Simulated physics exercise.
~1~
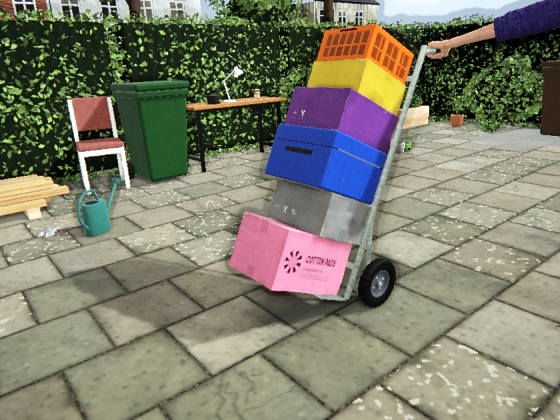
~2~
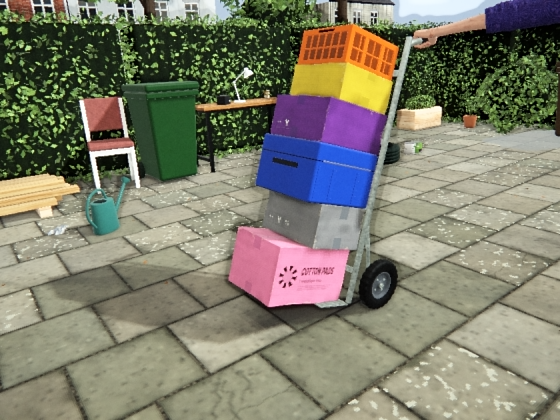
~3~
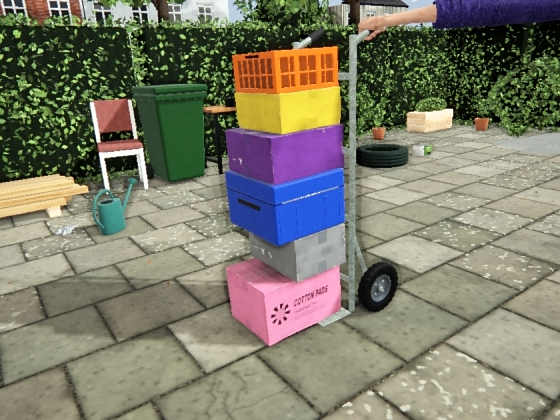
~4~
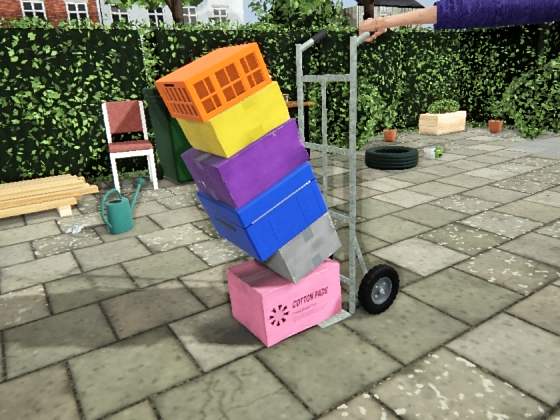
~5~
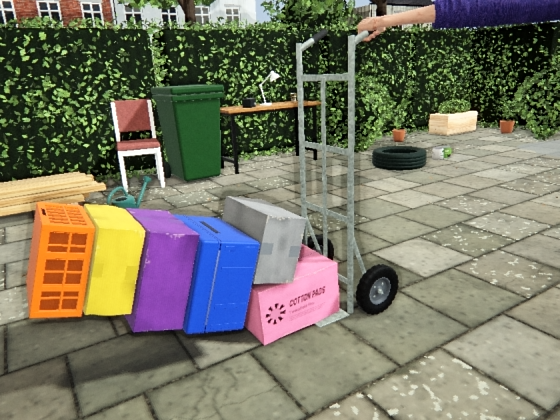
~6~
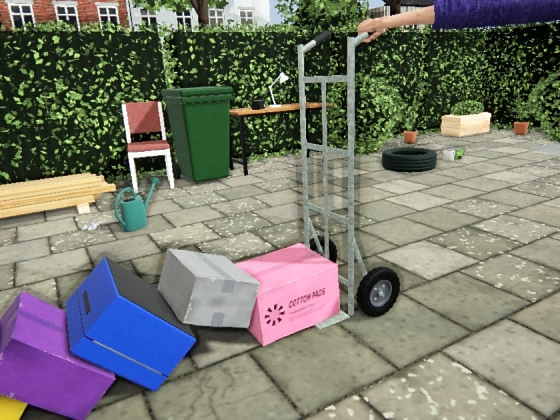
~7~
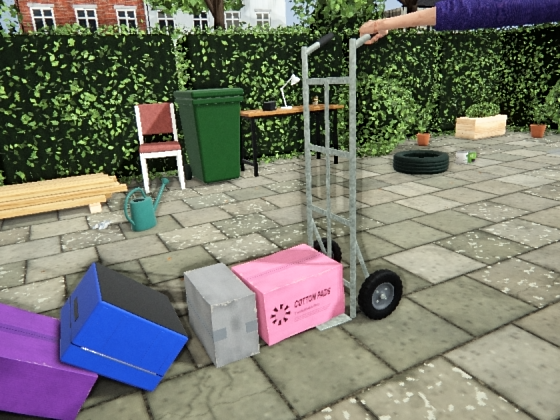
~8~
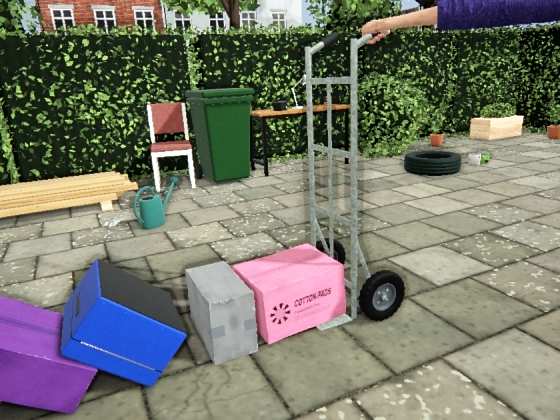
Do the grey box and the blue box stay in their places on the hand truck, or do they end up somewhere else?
Both end up somewhere else. They topple off to the left and come to rest on the paving beside the pink box.
At the start, a hand holds a tilted hand truck on a paved yard, with a leaning stack of pink, grey, blue, purple, yellow and orange boxes and crates. The truck swings upright and its plate comes down flat on the paving. The pink box stays on the plate while everything above it tips away to the left in a slanting column. The column topples over and the pieces tumble across the slabs. By the end, the grey, blue and purple boxes lie on the ground to the left, and the pink box still sits against the upright truck.
